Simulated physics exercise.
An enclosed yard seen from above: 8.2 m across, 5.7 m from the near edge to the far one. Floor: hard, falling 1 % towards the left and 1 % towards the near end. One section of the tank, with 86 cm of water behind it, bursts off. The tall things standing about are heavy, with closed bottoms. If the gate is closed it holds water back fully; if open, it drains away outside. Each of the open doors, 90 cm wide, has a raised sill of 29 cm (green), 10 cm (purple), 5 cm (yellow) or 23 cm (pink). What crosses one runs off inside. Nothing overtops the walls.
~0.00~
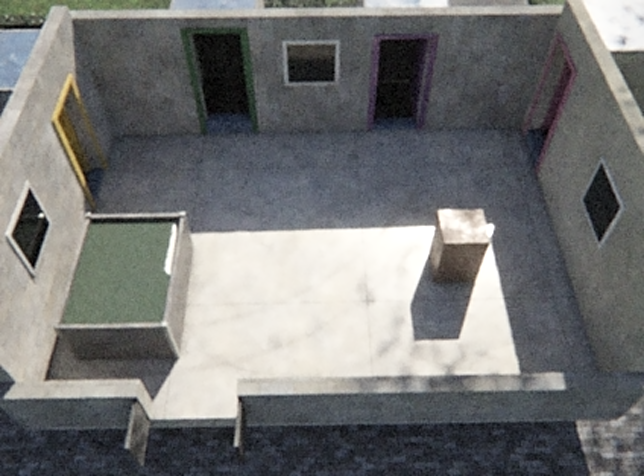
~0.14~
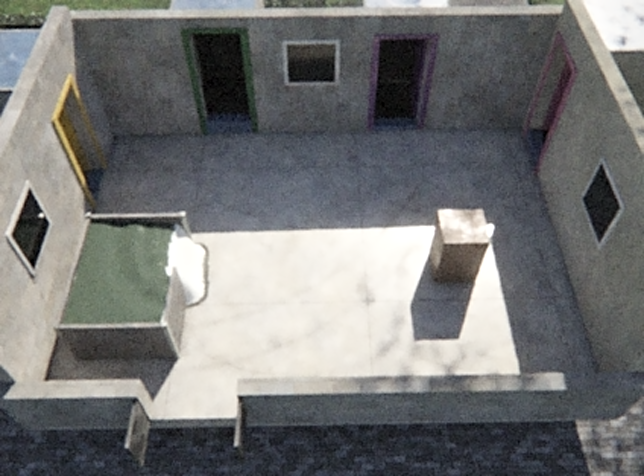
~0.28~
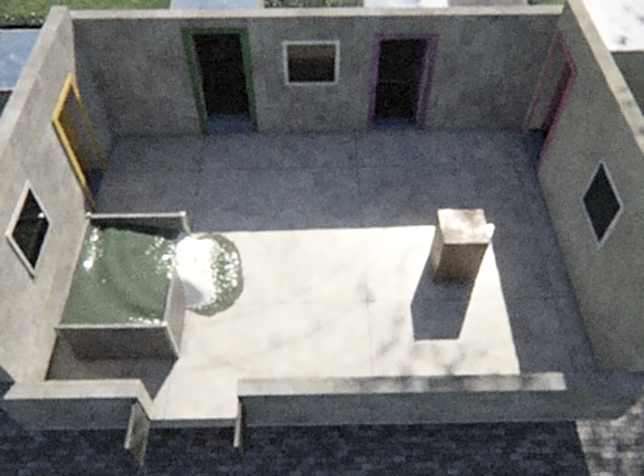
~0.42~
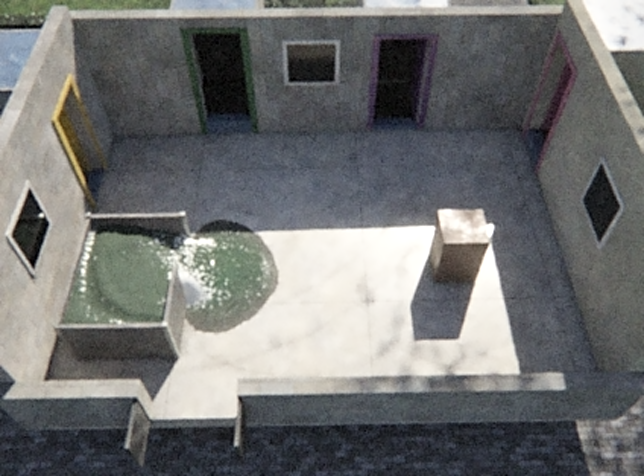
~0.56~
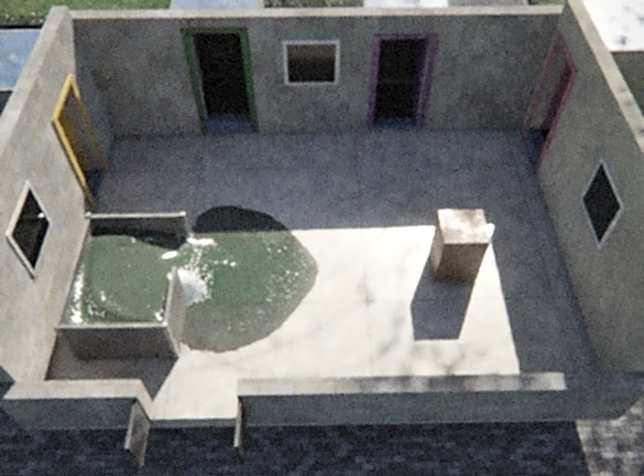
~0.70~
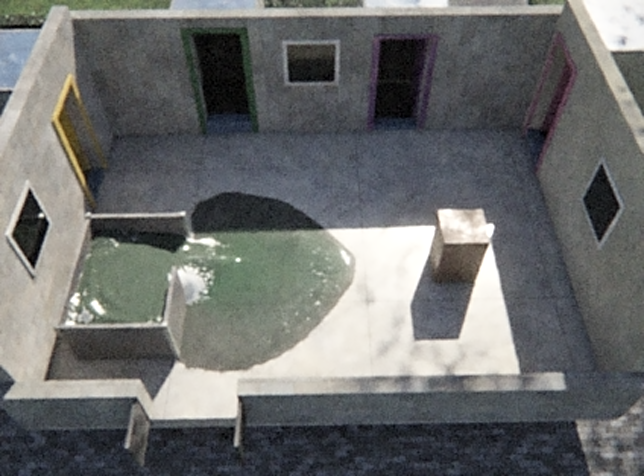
Green water burst out of the right side of a tank in a walled yard, first as a small white gush, then spread across the pale floor in a widening, rounded pool toward a brown block.
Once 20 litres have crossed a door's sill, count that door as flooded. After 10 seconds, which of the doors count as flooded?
Green door: Not flooded; purple door: Not flooded; yellow door: Not flooded; pink door: Not flooded.
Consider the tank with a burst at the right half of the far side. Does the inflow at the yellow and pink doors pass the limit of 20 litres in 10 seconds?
With respect to that limit, yellow ends up outside it, pink ends up inside it.
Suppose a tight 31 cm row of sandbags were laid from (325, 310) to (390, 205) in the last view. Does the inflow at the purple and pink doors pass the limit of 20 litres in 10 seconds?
Note - purple: Limit exceeded; pink: Limit held.
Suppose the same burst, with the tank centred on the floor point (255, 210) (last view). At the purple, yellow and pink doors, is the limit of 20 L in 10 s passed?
Purple goes beyond, yellow stays inside, pink goes beyond, judged against that limit.
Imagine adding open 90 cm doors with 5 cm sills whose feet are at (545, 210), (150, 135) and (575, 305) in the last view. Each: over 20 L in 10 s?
Door 1: Higher; door 2: Lower; door 3: Higher.
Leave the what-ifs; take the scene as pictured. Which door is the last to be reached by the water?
Yellow.
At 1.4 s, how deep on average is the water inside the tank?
Around 50 cm on average.
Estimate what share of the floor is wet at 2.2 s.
Around 65 per cent.
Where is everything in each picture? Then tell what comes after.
Still water, 86 cm deep, in the tank at (125, 270), in the first frame.
The front is at (195, 246), 0.6 m from the gap at (184, 265); 0.2 m2 of floor is under water; 86 cm left at the back of the tank, in the second frame.
The front is at (232, 298), 0.9 m from the gap at (185, 266); 1.0 m2 of floor is under water; 83 cm left at the back of the tank, in the third frame.
The front is at (274, 279), 1.4 m from the gap at (185, 267); 2.2 m2 of floor is under water; 75 cm left at the back of the tank, in the fourth frame.
Water pours out at (185, 267) and has run 2.1 m, to (310, 260); typically 6 cm deep outside, 74 cm at the tank's back, in the fifth frame.
Water pours out at (185, 266) and has run 2.7 m, to (349, 259); typically 5 cm deep outside, 72 cm at the tank's back, in the sixth frame.
After 1.4 s water covers 40 % of the floor and is deepest (39 cm) near (195, 268); green door not reached, purple door not reached, yellow door not reached, pink door not reached.
After 2.2 s water covers 65 % of the floor and is deepest (27 cm) near (195, 268); green door not reached, purple door 11 cm at the sill, 0 L in, yellow door not reached, pink door not reached.
After 3.5 s water covers 70 % of the floor and is deepest (28 cm) near (524, 148); green door 2 cm at the sill, 0 L in, purple door 8 cm at the sill, 3 L in, yellow door not reached, pink door 21 cm at the sill, 1 L in.
After 6.0 s water covers 75 % of the floor and is deepest (18 cm) near (472, 254); green door 2 cm at the sill, 0 L in, purple door 9 cm at the sill, 4 L in, yellow door not reached, pink door 7 cm at the sill, 3 L in.
After 10.0 s water covers 95 % of the floor and is deepest (11 cm) near (315, 399); green door 4 cm at the sill, 0 L in, purple door 4 cm at the sill, 4 L in, yellow door 3 cm at the sill, 0 L in, pink door 4 cm at the sill, 3 L in.
